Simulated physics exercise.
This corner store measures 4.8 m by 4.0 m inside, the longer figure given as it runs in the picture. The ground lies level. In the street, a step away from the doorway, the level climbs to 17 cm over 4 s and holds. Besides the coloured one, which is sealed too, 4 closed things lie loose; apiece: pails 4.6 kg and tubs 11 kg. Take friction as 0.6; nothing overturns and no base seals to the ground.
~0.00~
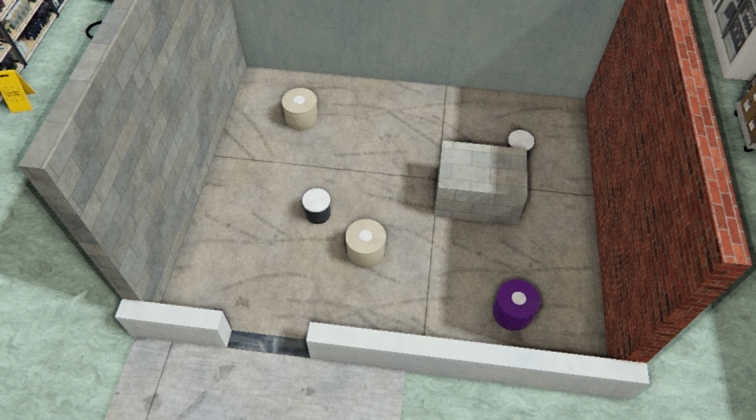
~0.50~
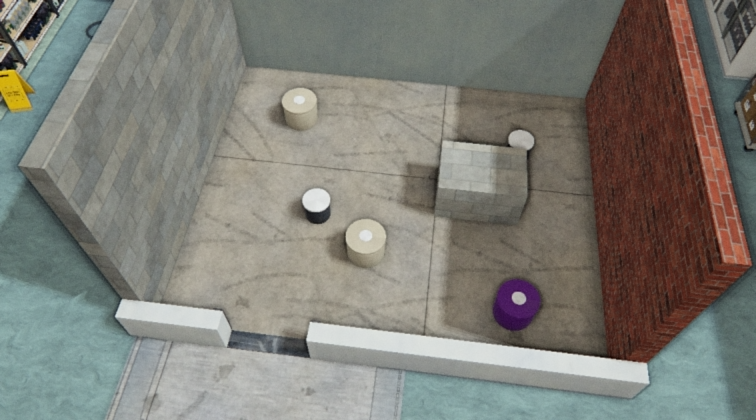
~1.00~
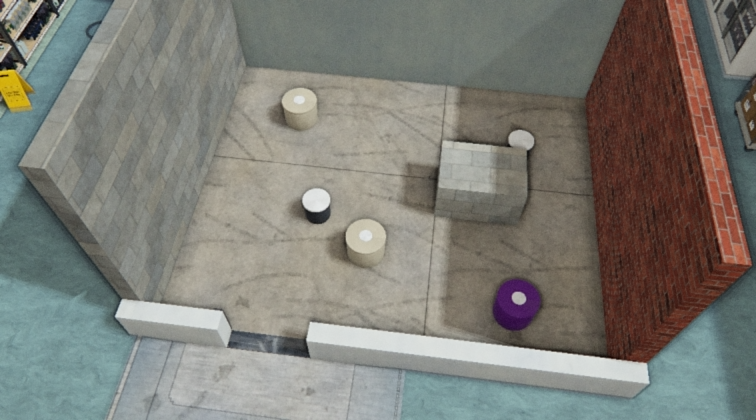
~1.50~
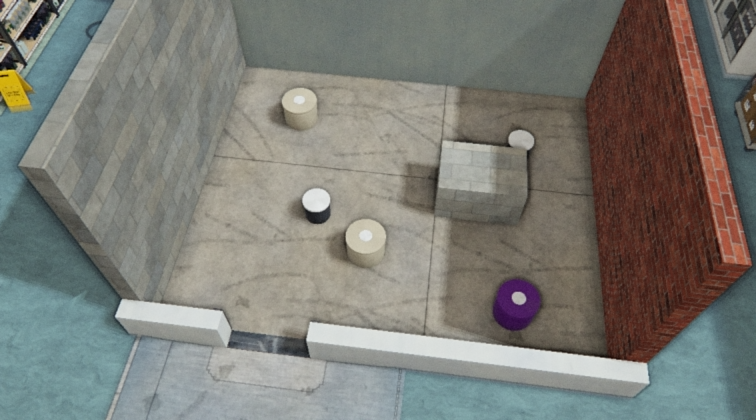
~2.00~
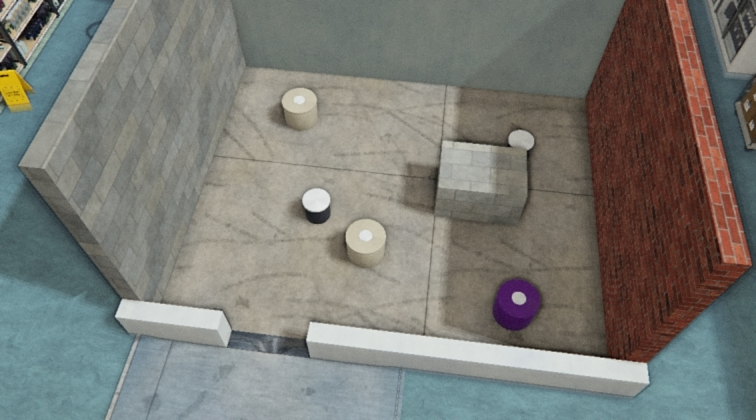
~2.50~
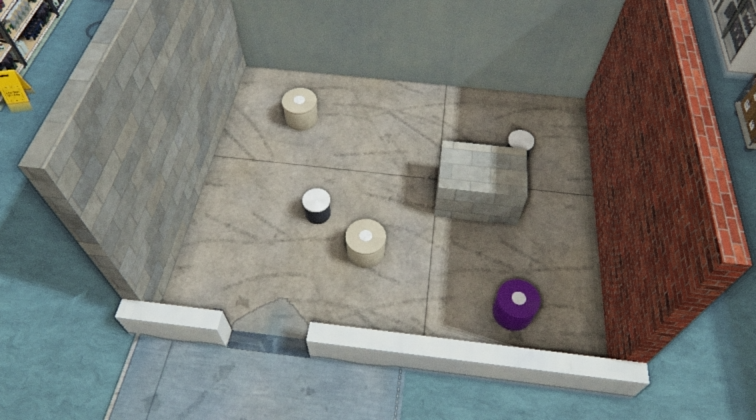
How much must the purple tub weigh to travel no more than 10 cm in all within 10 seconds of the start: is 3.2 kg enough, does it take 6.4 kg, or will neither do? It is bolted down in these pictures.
Verdict: The lower weight is enough.
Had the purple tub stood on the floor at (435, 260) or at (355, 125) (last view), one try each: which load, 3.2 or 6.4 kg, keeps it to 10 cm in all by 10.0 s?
In that order: Either load holds; neither holds.
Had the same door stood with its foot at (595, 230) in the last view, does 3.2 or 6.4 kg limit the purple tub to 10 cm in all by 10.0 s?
In that case neither weight holds it.
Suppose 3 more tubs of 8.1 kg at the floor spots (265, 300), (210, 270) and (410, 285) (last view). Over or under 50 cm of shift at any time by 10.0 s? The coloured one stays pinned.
In that order: Past it, under, short of it.
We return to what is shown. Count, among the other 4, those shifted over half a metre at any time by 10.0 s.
That makes 1.
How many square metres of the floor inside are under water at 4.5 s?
About 5.0 m2.
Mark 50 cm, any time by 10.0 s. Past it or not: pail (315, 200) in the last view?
Answer: Past it.
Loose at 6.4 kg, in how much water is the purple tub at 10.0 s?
Roughly 1 cm.
After 3.5 s the purple tub would be 0 cm from its start with 3.2 kg and 0 cm from its start with 6.4 kg; 0 cm of water round it then.
After 4.5 s the purple tub would be 0 cm from its start with 3.2 kg and 0 cm from its start with 6.4 kg; 0 cm of water round it then.
After 7.0 s the purple tub would be 0 cm from its start with 3.2 kg and 0 cm from its start with 6.4 kg; 1 cm of water round it then.
After 10.0 s the purple tub would be 0 cm from its start with 3.2 kg and 0 cm from its start with 6.4 kg; 1 cm of water round it then.
